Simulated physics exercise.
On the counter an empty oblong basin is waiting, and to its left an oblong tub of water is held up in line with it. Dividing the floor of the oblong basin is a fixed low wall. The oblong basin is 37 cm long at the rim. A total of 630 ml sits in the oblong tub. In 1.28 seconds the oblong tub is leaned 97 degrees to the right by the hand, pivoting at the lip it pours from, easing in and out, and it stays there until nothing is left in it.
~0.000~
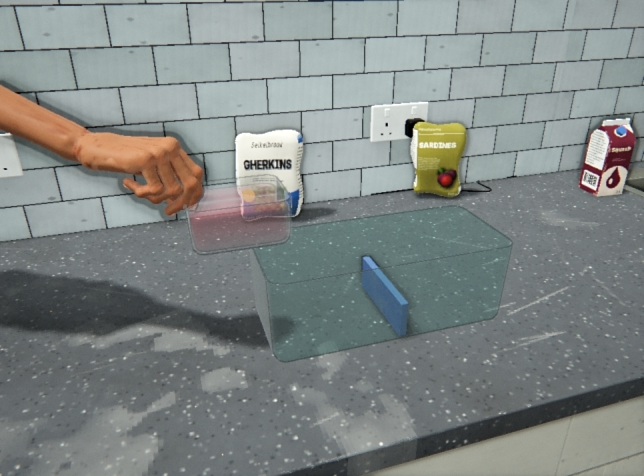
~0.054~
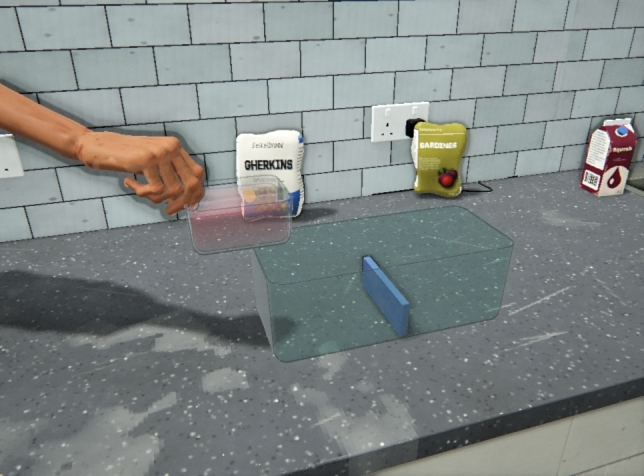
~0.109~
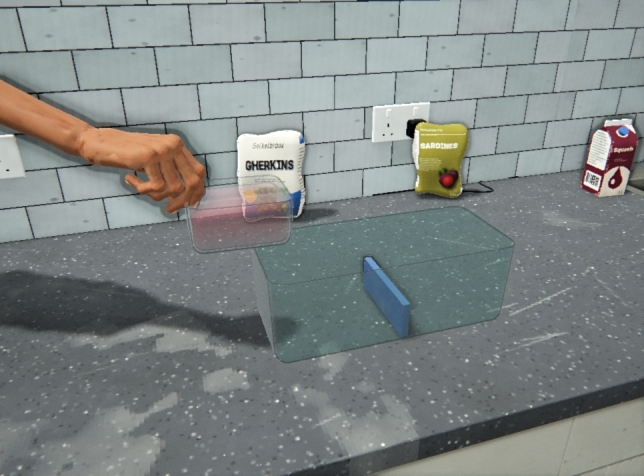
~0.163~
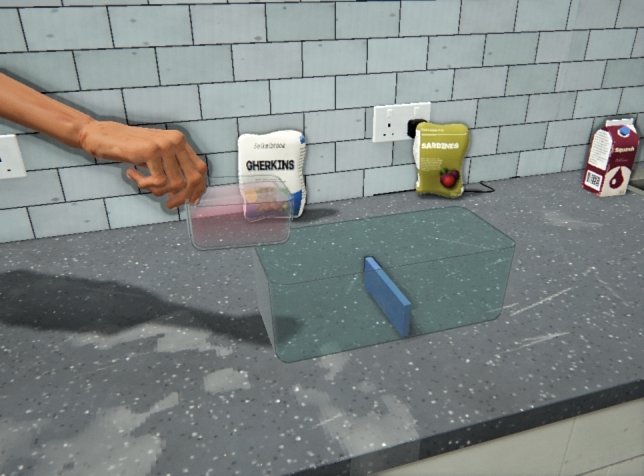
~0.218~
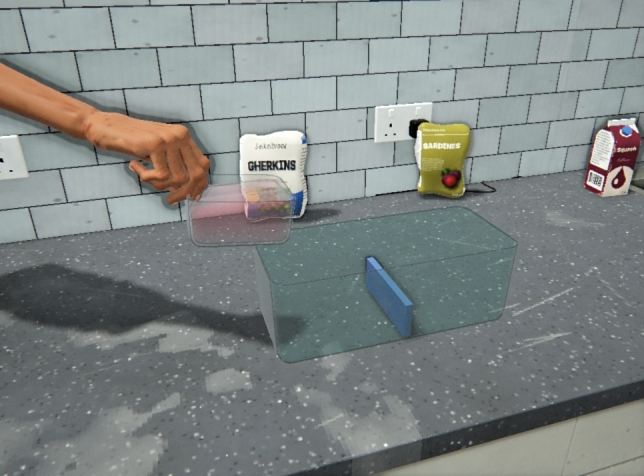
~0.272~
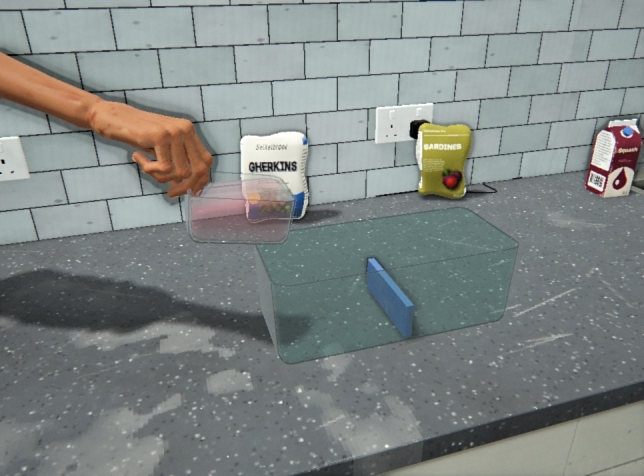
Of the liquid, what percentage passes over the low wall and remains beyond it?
The far part has about 2 per cent.
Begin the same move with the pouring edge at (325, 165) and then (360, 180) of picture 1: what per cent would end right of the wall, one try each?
It comes to 60 per cent, and then 90 per cent.
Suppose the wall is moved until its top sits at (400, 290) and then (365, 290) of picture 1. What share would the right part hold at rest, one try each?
Respectively 15 and 15 %.
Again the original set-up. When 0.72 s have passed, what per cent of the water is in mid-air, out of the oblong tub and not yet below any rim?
About 32 per cent.
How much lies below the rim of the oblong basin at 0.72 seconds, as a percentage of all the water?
Roughly 16 percent.
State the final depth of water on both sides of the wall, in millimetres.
22 mm left, 0 mm right.
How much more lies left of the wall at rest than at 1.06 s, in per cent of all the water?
It comes to some 18 per cent.
After 0.72 s the tilt is 58° and 51 per cent is still to pour, 16 is left of the wall and 0 right of it.
After 1.06 s the tilt is 90° and 11 per cent is still to pour, 80 is left of the wall and 1 right of it.
After 1.40 s the tilt is 97° and 1 per cent is still to pour, 95 is left of the wall and 2 right of it.
After 1.78 s the tilt is 97° and 0 per cent is still to pour, 98 is left of the wall and 2 right of it.
In the end 98 per cent lies left of the wall, 2 right of it and 0 outside.
